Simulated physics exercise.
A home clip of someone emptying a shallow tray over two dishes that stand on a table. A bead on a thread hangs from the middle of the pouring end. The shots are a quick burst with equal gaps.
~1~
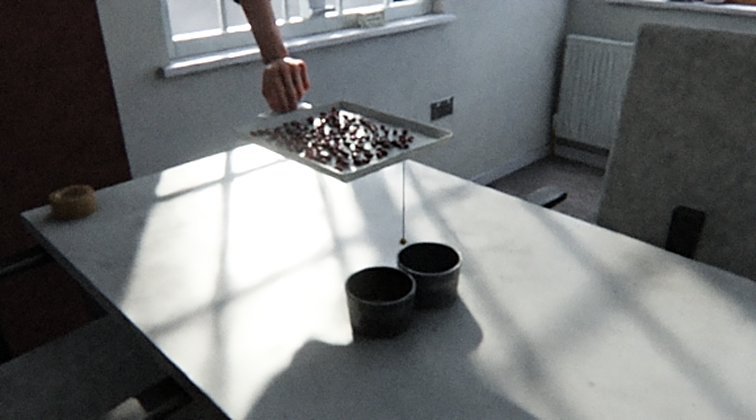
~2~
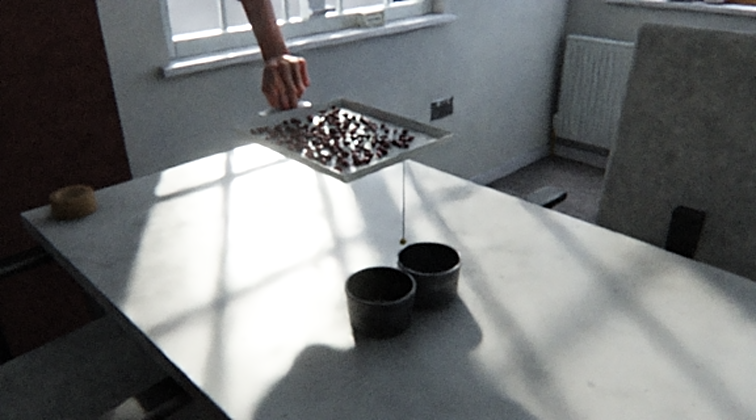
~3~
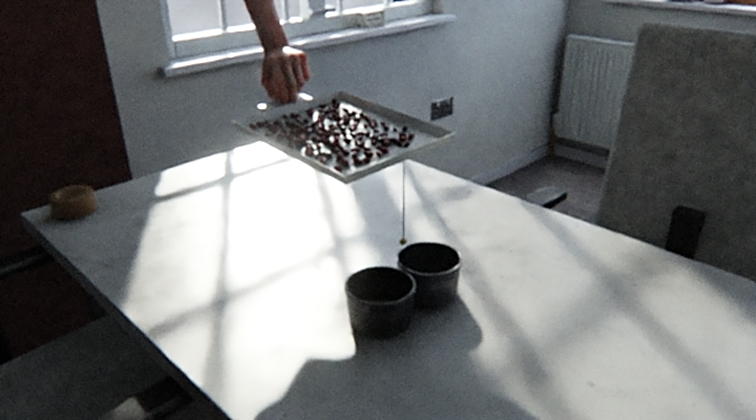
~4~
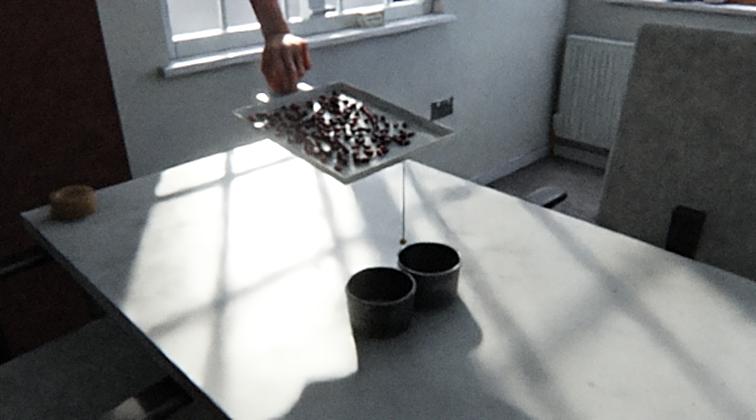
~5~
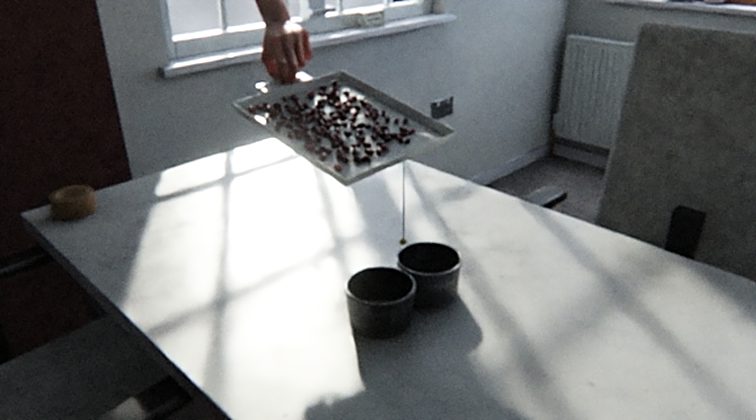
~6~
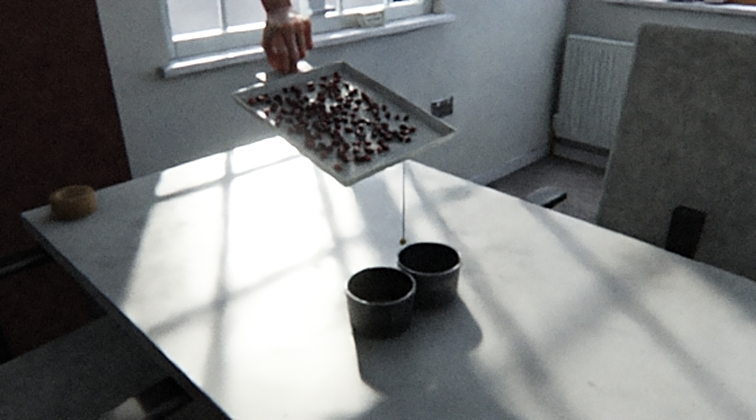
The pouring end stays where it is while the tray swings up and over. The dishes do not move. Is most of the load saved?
In the dishes lies over half of it.
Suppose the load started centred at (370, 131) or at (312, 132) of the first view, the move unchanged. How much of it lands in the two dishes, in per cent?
In turn 80 and 80 in a hundred.
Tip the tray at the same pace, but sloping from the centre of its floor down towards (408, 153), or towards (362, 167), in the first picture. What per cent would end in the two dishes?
About 40 and 60 per cent.
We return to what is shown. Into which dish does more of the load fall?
The winner is left.
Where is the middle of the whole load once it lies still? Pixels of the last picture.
At about (387, 313).
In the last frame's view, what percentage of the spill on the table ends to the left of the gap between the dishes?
It comes to 30 per cent or so.
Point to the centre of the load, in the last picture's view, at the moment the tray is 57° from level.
Roughly at (376, 148).
Just after the last frame, tray tipped steeply; almost all on the tray; just a few in the air.
A moment on, tray tipped right over; roughly half on the tray; roughly a quarter in the left dish; just a few in the right dish; about a tenth outside both; roughly a quarter in the air.
Further on, tray tipped past a quarter turn; roughly two thirds in the left dish; roughly a quarter in the right dish; about a tenth outside both.
When it is over, tray tipped past a quarter turn; roughly two thirds in the left dish; roughly a quarter in the right dish; about a tenth outside both.
